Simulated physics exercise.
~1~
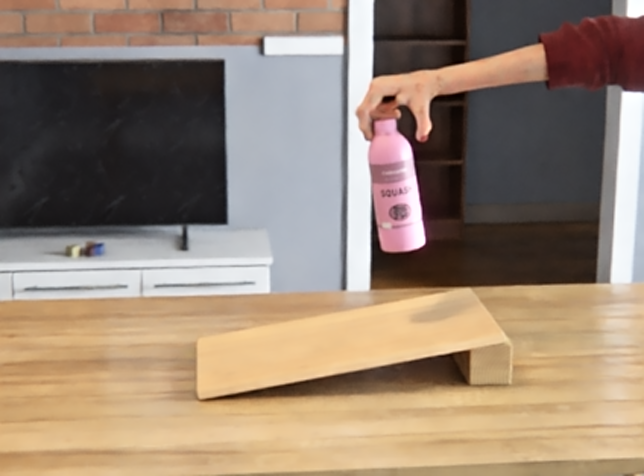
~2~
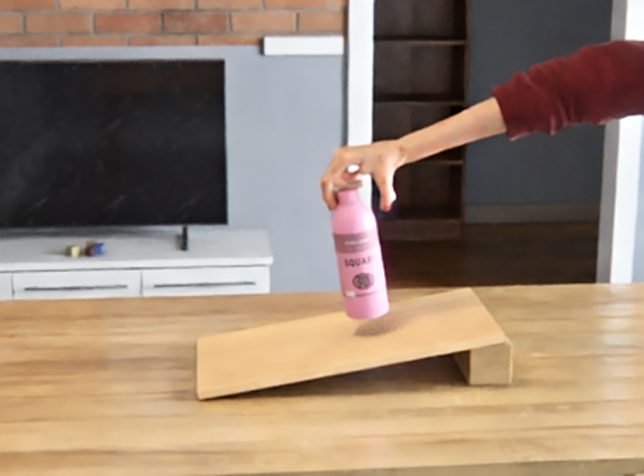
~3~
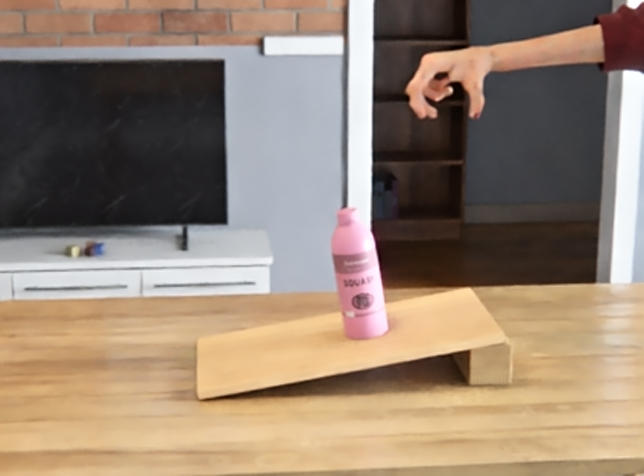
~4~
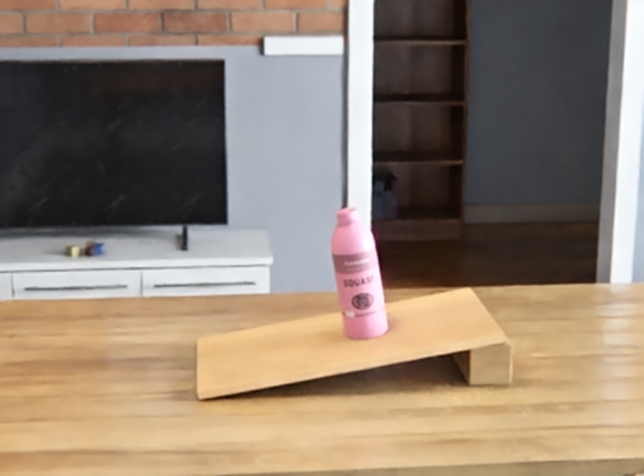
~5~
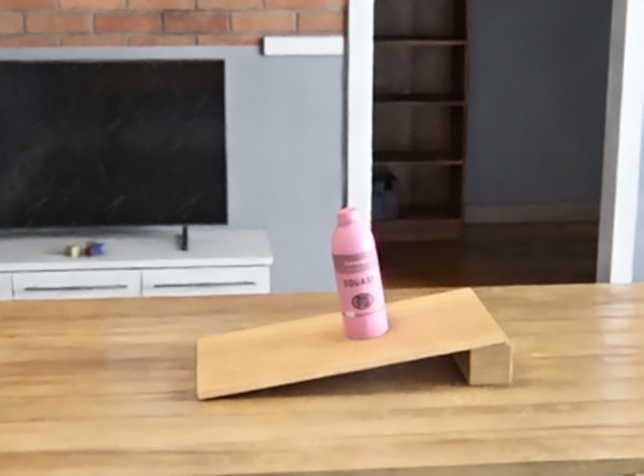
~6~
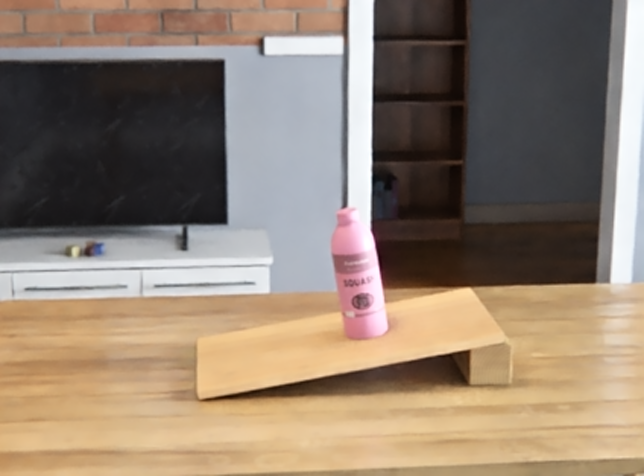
We see a hand lower a pink bottle from the upper right onto a sloping wooden board on a table, then let go and withdraw to the right. The bottle stays standing on the slope, leaning slightly left, and does not slide or tip.
